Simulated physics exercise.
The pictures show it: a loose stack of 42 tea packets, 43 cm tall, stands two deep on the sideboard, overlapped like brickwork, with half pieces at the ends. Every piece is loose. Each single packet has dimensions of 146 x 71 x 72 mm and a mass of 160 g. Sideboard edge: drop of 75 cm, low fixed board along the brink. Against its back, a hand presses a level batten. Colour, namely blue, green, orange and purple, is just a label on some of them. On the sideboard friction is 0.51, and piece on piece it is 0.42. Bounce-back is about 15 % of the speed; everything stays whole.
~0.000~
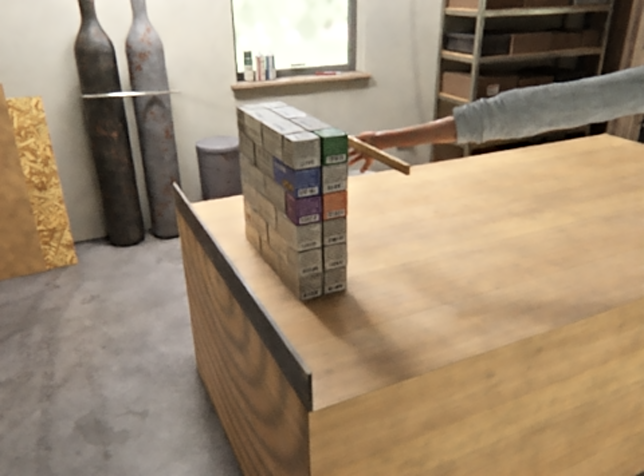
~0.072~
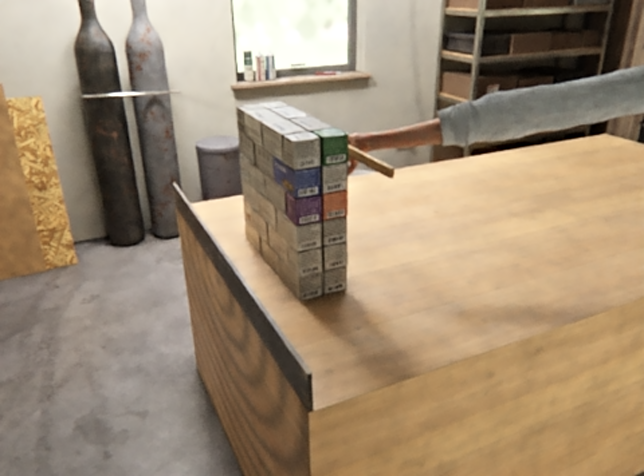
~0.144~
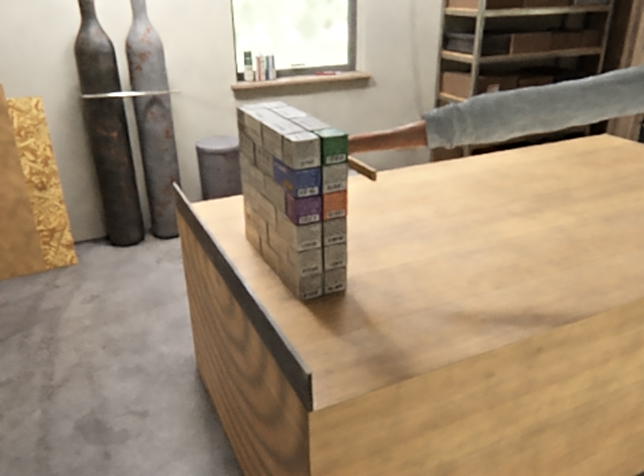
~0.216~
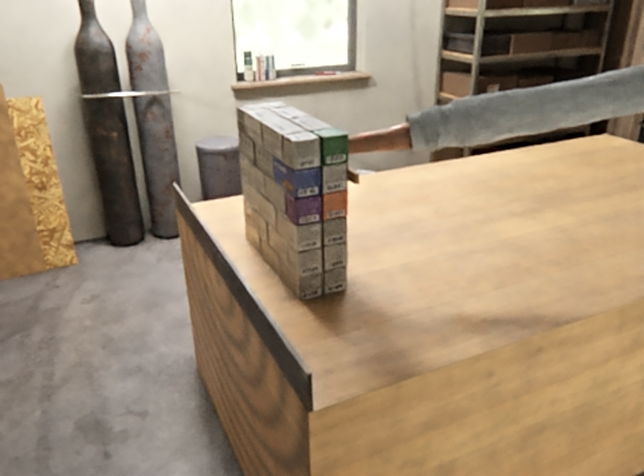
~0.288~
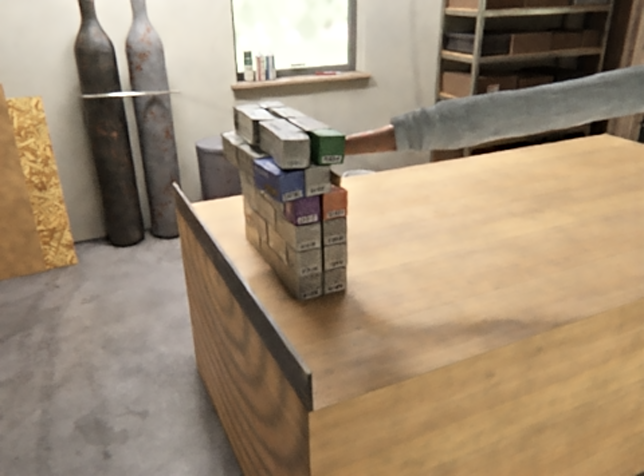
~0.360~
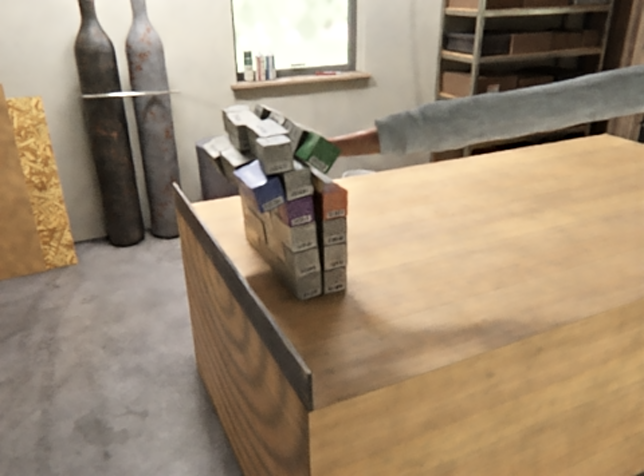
A hand in a grey sleeve reaches in from the right and pushes a level wooden batten leftward against a stack of small boxes, shoving the upper rows left until they slide, twist and tilt while the lower rows stay put. The mostly grey stack, with green, blue, orange and purple ends, stands on a wooden sideboard. The still camera looks slightly down across a concrete-floored room.
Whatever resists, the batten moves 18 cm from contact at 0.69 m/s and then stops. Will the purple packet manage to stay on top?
No.
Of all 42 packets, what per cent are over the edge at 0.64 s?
By that time it is 5 percent.
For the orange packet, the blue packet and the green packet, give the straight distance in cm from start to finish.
Here orange ends up 0 centimetres away, blue 114 centimetres and green 42 centimetres.
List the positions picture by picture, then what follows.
In the first picture (each place is the centre of the face we see best), batten (409, 170) 15 cm from the stack; purple packet (309, 211); green packet (336, 150); orange packet (336, 206); all in place.
The second picture shows batten (392, 173) 10 cm from the stack; purple packet (309, 211).
The third picture shows batten (375, 176) 52 mm from the stack; purple packet (309, 211).
The fourth picture shows batten (358, 179) 1 mm in; purple packet (309, 211).
The fifth picture shows batten (339, 182) 47 mm in; purple packet (308, 211); blue packet (292, 187) moved 52 mm; steepest lean 6°, the packet at (288, 111); 14 have shifted.
The sixth picture shows batten (321, 185) 10 cm in; purple packet (301, 212) tilted 4°; green packet (324, 156) tilted 38°; blue packet (270, 195) tilted 17°; 28 have shifted.
By 0.46 s, none of the 42 packets over the edge, 27 disturbed; purple packet tilted 15°; green packet tilted 70°, 8 cm lower.
By 0.64 s, 3 of the 42 packets over the edge; purple packet tilted 47°, 6 cm lower; blue packet on its side.
By 0.88 s, 14 of the 42 packets over the edge; purple packet upside down; green packet upside down.
By 1.20 s, 17 of the 42 packets over the edge; purple packet on its side; blue packet upside down.
When it is over (1.4 s), 17 of the 42 packets over the edge; purple packet on its side; blue packet upside down; green packet upside down.
